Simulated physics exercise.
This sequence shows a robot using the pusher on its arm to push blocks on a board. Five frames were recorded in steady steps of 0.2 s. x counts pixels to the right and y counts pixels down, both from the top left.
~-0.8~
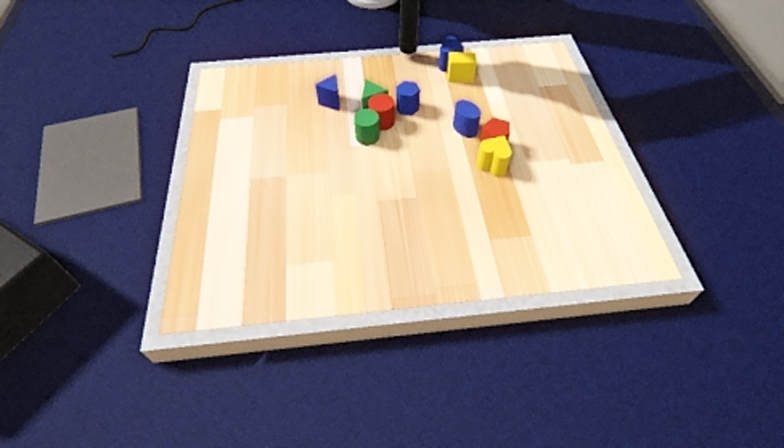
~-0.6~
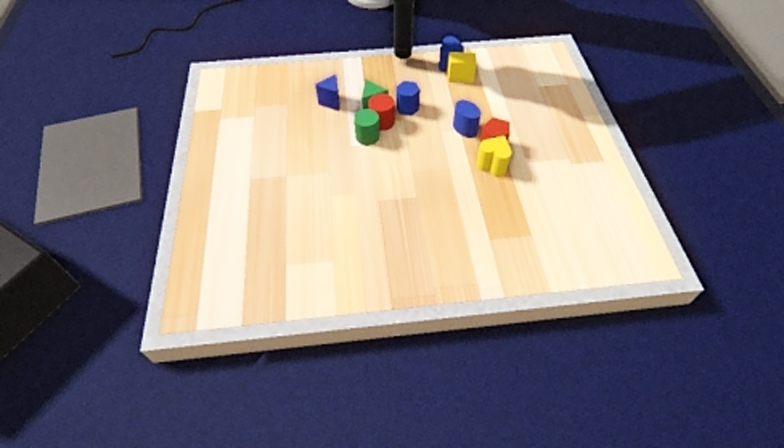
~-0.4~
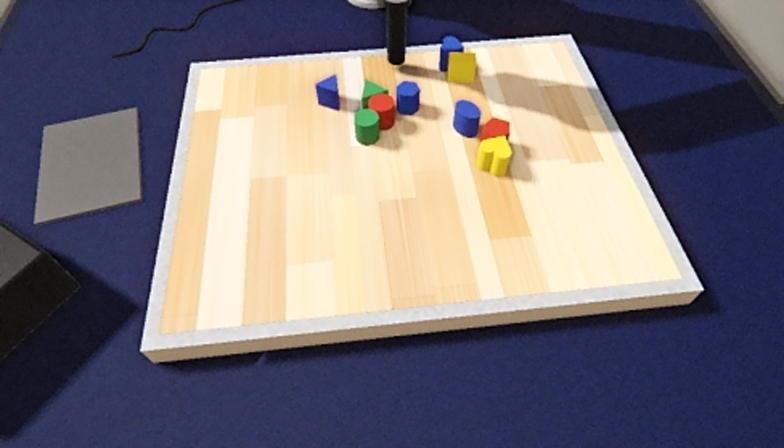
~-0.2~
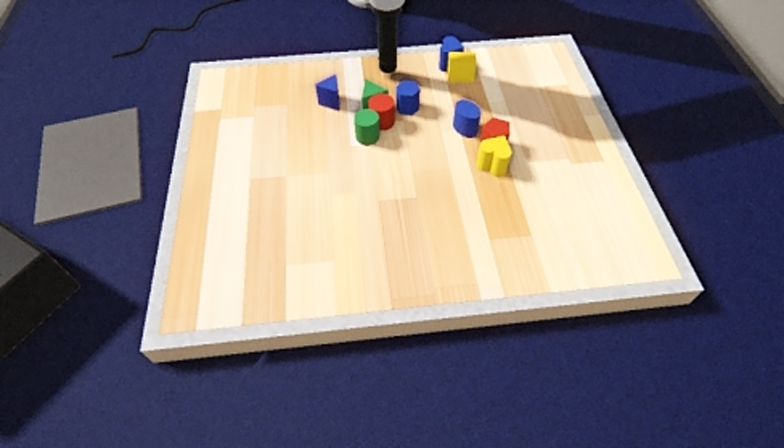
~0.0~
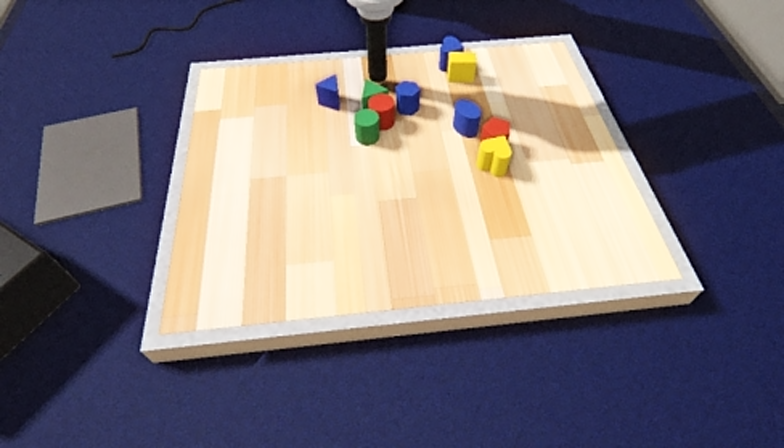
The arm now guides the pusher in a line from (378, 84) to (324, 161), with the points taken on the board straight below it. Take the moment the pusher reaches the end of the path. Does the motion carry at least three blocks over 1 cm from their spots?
Yes, it checks out.
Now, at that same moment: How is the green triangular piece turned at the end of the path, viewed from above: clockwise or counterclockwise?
Looking from above, the answer is counterclockwise.
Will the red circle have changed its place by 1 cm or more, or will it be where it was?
Once the path ends, it is somewhere new.
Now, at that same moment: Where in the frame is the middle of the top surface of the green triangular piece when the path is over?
I expect it at (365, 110).
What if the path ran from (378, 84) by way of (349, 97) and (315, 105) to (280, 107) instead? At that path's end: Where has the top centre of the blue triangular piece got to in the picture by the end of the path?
Expect it around (286, 99).
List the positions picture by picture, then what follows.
Pusher's lower end at (408, 50); blue triangular piece at (329, 83); green circle at (366, 117); green triangular piece at (372, 89); red circle at (382, 102), in the first picture.
Pusher at (403, 54); blocks still, in the second picture.
Pusher at (396, 61); blocks still, in the third picture.
Pusher at (388, 68); blocks still, in the fourth picture.
Pusher at (378, 77); blue triangular piece at (329, 83); green circle at (366, 117); green triangular piece at (372, 89); red circle at (382, 102), in the fifth picture.
The first path, step by step. One third of the way, pusher at (361, 101); green circle at (366, 119); green triangular piece at (366, 99), turned 55° anticlockwise; red circle at (387, 106).
Two thirds of the way, pusher at (342, 127); green circle at (368, 125); green triangular piece at (365, 110), turned 100° anticlockwise; red circle at (390, 107).
At the end, pusher at (323, 155); blue triangular piece still; green circle at (368, 125); green triangular piece at (365, 110), turned 100° anticlockwise; red circle at (390, 107).
